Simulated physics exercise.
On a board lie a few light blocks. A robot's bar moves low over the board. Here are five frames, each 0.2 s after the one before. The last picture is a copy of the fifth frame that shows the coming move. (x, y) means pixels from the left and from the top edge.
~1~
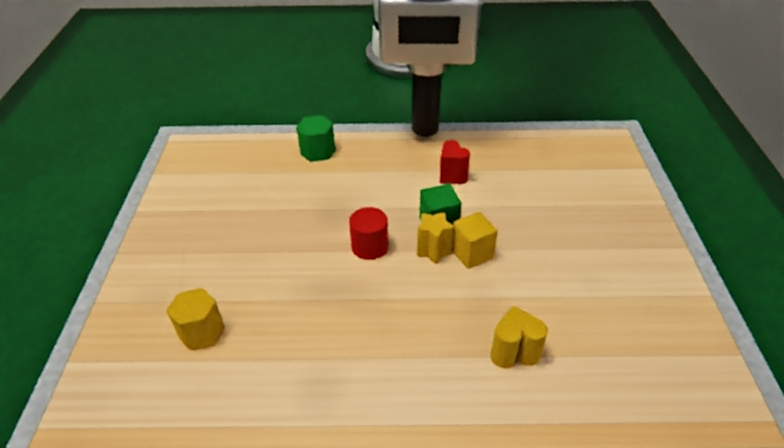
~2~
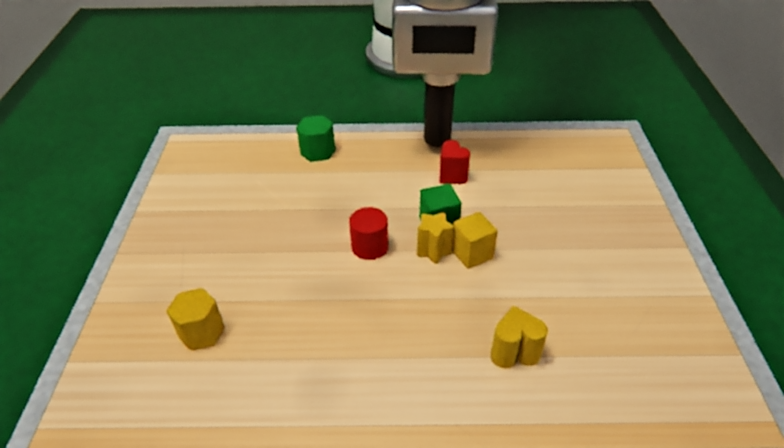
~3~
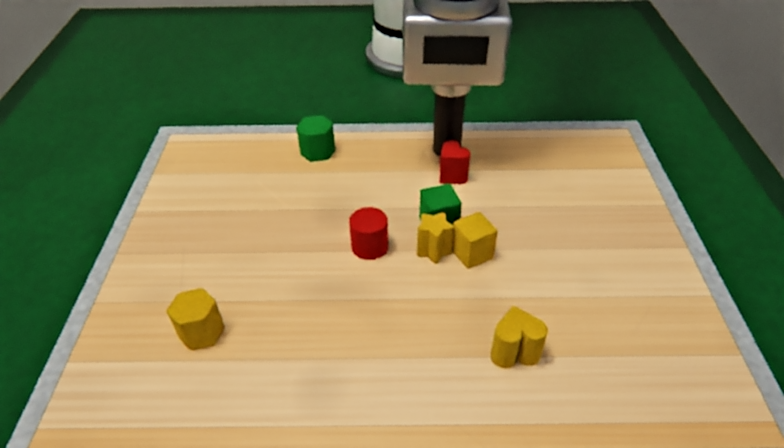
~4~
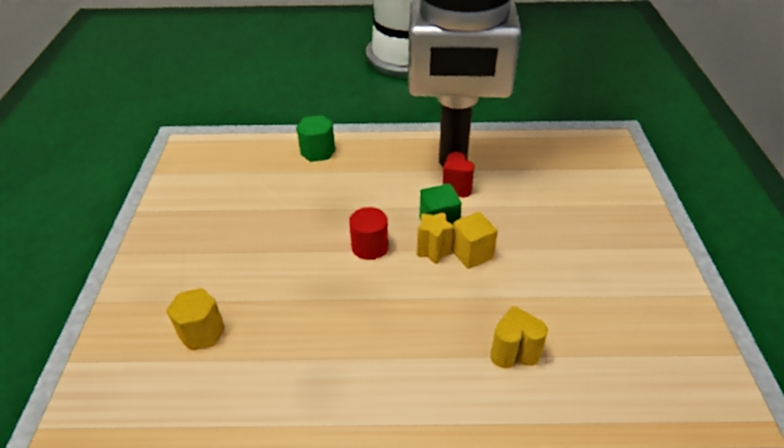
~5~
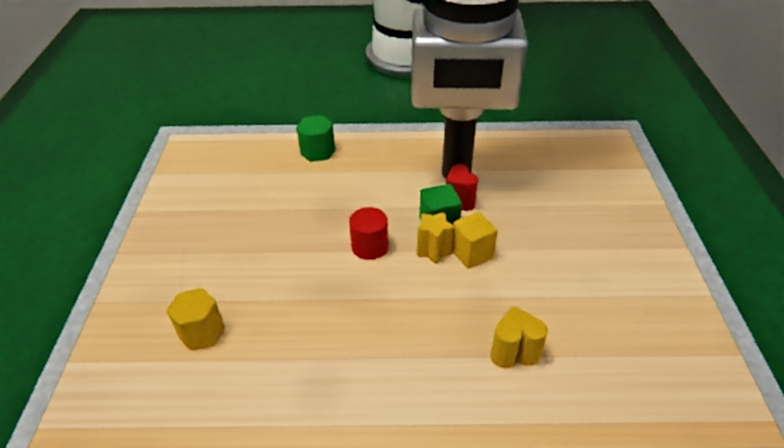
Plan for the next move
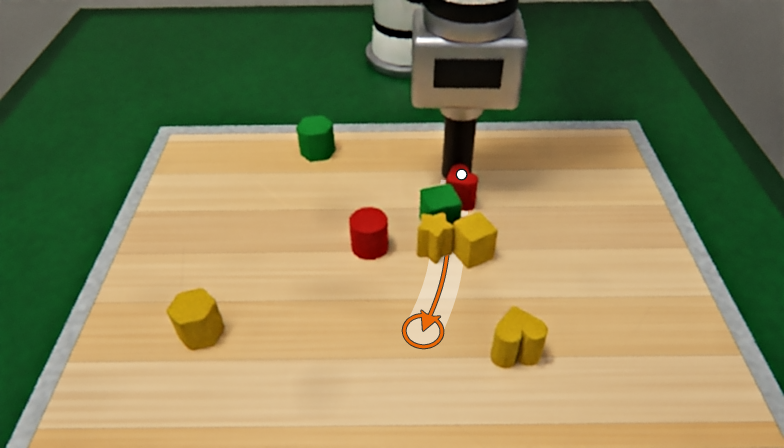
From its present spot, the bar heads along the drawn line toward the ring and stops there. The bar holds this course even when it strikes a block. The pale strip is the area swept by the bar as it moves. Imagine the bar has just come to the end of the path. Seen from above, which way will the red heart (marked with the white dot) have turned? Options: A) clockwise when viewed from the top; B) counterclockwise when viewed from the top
Choice B: Counterclockwise when viewed from the top.
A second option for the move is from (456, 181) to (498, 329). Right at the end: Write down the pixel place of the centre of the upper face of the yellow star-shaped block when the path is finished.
It ends at (420, 238).
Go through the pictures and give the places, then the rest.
The first frame shows lower end of the bar at (425, 129), tops of blocks, yellow star-shaped block at (435, 223), green four-sided block at (441, 196), red heart at (454, 150), yellow four-sided block at (475, 226).
The second frame shows bar at (437, 139), blocks as before.
The third frame shows bar at (447, 150), blocks as before.
The fourth frame shows bar at (453, 161), red heart at (458, 162).
The fifth frame shows bar at (456, 173), yellow star-shaped block at (435, 223), green four-sided block at (441, 196), red heart at (462, 175), yellow four-sided block at (475, 226).
The drawn path runs from (456, 181) over (448, 248) to (423, 331); the dot is on the red heart.
What follows on the original path. One third of the way, bar at (451, 216); yellow star-shaped block at (422, 241); green four-sided block at (438, 217), turned 55° clockwise; red heart at (480, 209), turned 95° anticlockwise; yellow four-sided block at (482, 232), turned 30° clockwise.
Two thirds of the way, bar at (444, 266); yellow star-shaped block at (385, 277), turned 65° clockwise; green four-sided block at (420, 268), turned 75° clockwise; red heart at (483, 214); yellow four-sided block at (488, 238), turned 35° clockwise.
At the end, bar at (423, 323); yellow star-shaped block at (348, 290), turned 105° clockwise; green four-sided block at (384, 301), turned 115° clockwise; red heart at (483, 214), turned 135° anticlockwise; yellow four-sided block at (488, 238), turned 35° clockwise.
